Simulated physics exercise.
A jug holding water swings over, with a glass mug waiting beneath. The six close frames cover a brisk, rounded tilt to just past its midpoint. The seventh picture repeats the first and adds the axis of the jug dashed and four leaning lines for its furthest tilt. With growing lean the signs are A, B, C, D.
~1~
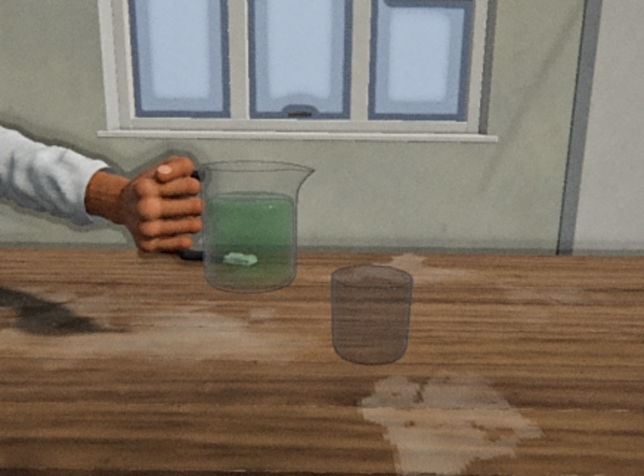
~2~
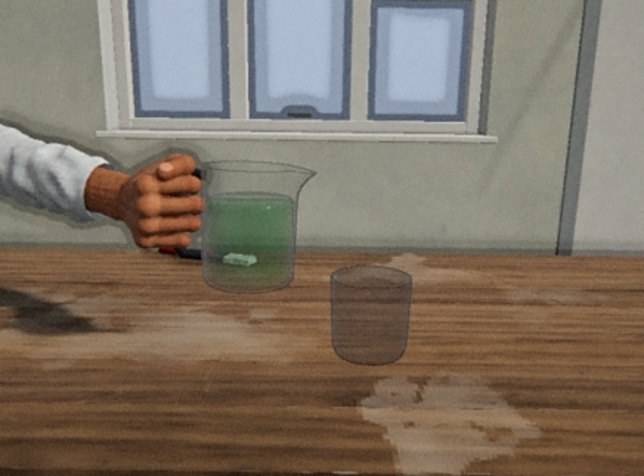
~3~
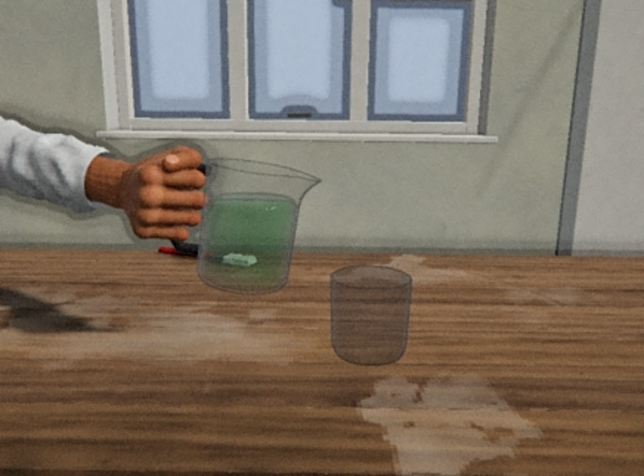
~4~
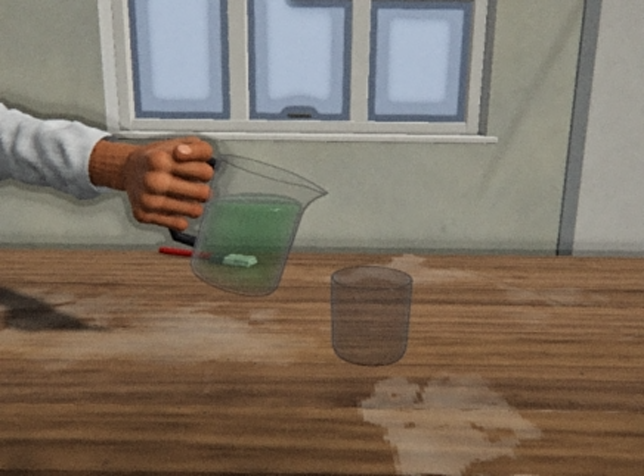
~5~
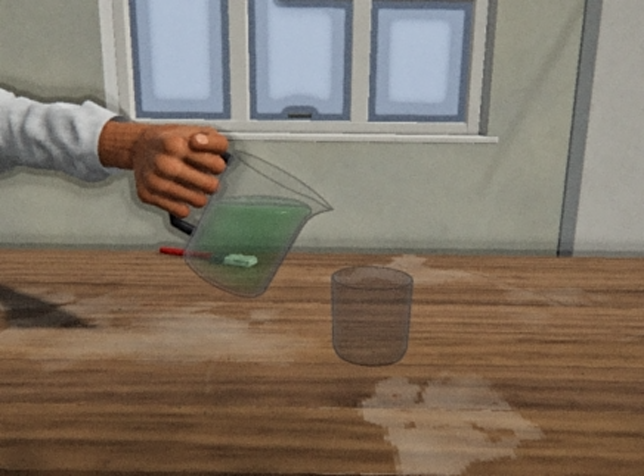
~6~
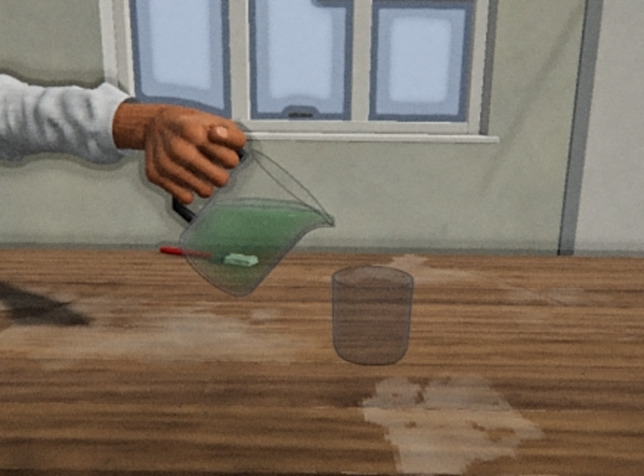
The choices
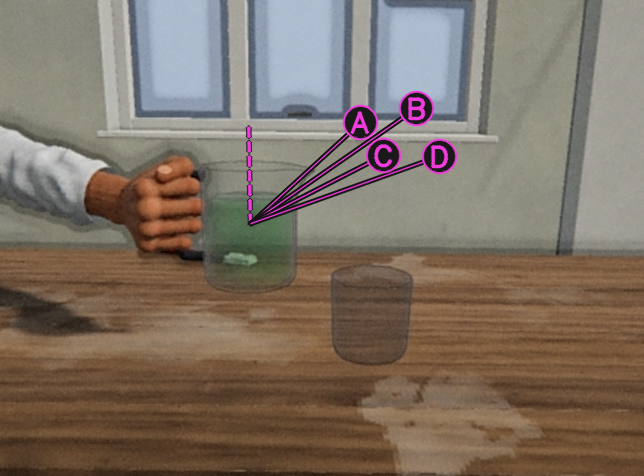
A hand in a white sleeve held a clear jug of green liquid above a wooden table, then steadily tilted it rightward toward an empty glass mug, the liquid sliding up to the lip.
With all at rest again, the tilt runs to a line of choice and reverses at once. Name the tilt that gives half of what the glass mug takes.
Take C.
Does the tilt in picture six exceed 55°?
No, it does not.
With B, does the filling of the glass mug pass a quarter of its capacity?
Yes, clearly.
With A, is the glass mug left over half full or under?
Under.
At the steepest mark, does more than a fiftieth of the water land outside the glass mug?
No.
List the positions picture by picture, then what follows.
Upright, lip at (313, 170); rim of the glass mug round (372, 276); nothing has left yet.
Tipped about 2°, lip at (315, 173); nothing has left yet.
Tipped about 8°, lip at (320, 180); nothing has left yet.
Tipped about 17°, lip at (326, 192); nothing has left yet.
Tipped about 29°, lip at (332, 208); nothing has left yet.
Tipped about 40°, lip at (334, 225); nothing has left yet.
On the marked copy, A at (348, 134); B at (402, 118); C at (368, 163); D at (423, 162).
Choosing A, the glass mug ends with about 19 % of what it can hold.
Choosing B, the glass mug ends with about 33 % of what it can hold.
Choosing C, the glass mug ends with about 52 % of what it can hold.
Choosing D, the glass mug ends with about 73 % of what it can hold.
